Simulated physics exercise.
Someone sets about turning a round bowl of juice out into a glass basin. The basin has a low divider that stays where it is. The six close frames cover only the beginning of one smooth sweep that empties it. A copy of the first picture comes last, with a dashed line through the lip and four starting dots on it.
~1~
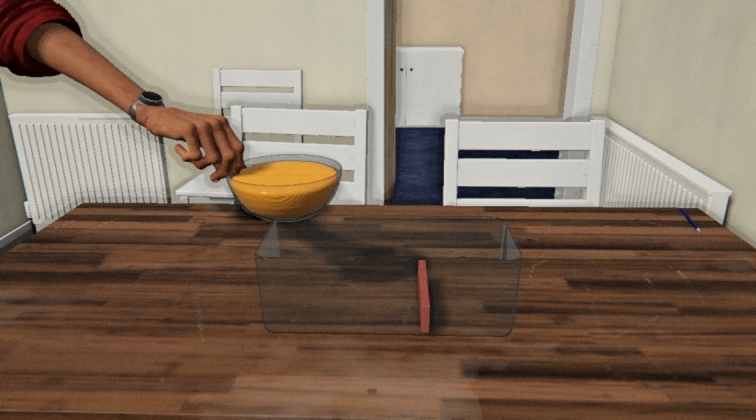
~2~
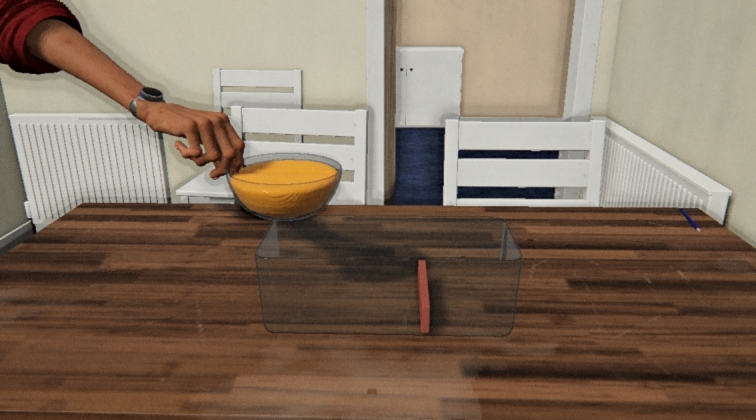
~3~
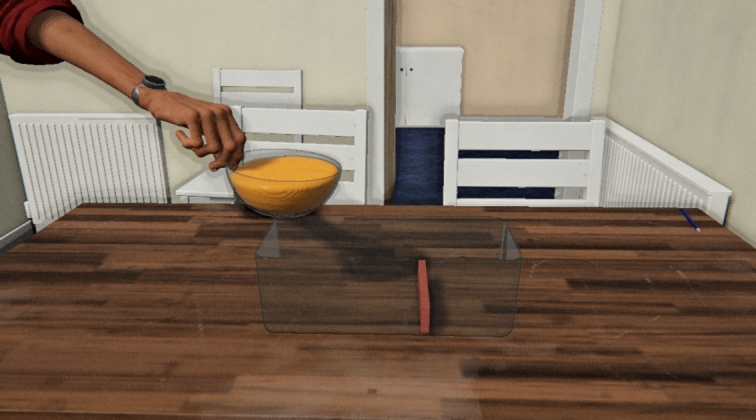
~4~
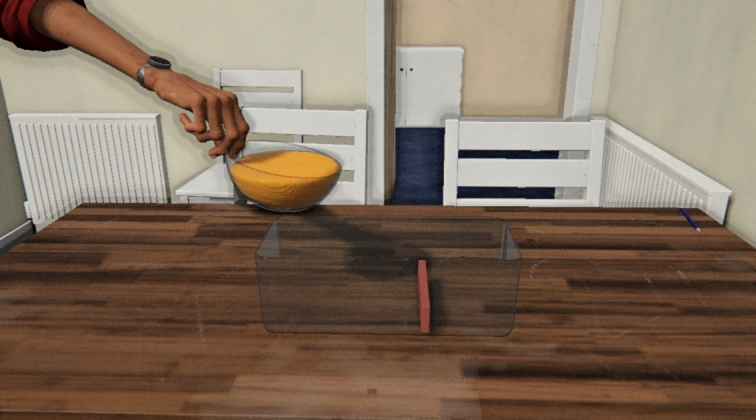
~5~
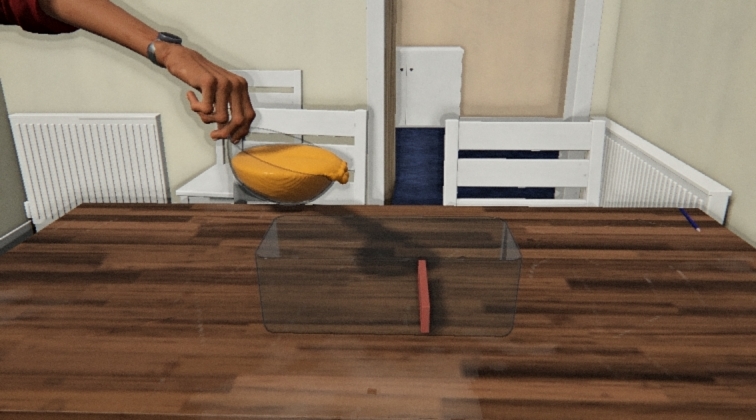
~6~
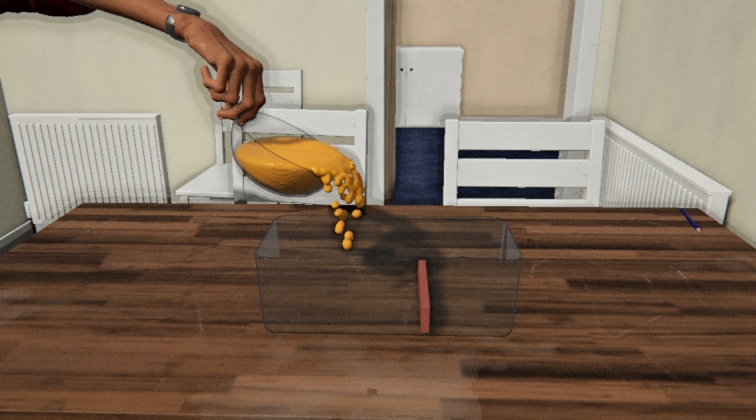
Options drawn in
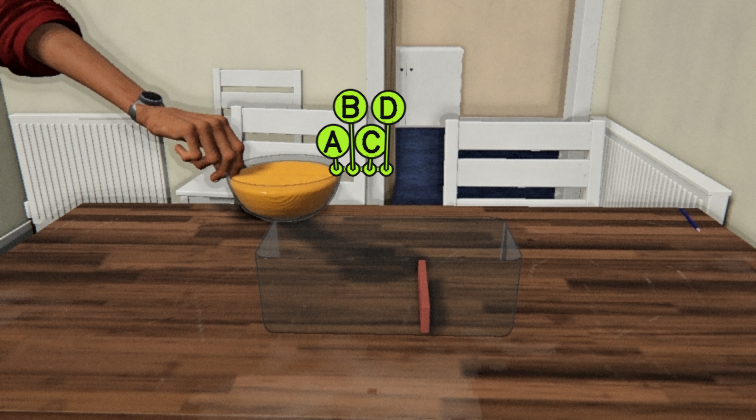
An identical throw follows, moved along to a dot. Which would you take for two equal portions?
Take B.
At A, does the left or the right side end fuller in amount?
The left one.
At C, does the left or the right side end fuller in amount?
More ends on the right.
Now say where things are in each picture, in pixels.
Upright, lip at (340, 169); basin from (264, 329) to (513, 333); top of the wall at (424, 281); nothing has left yet, in the first picture.
Upright, lip at (340, 169); nothing has left yet, in the second picture.
Tipped about 5°, lip at (340, 169); nothing has left yet, in the third picture.
Tipped about 12°, lip at (340, 169); nothing has left yet, in the fourth picture.
Tipped about 20°, lip at (340, 169); juice is over the lip, down to (344, 179), in the fifth picture.
Tipped about 30°, lip at (340, 169); juice is over the lip, down to (342, 224), in the sixth picture.
In lime, A at (336, 169); B at (352, 169); C at (369, 169); D at (386, 169).
If A is chosen, about 84 % ends left of the wall and 15 % right of it.
If B is chosen, about 46 % ends left of the wall and 53 % right of it.
If C is chosen, about 18 % ends left of the wall and 81 % right of it.
If D is chosen, about 8 % ends left of the wall and 91 % right of it.
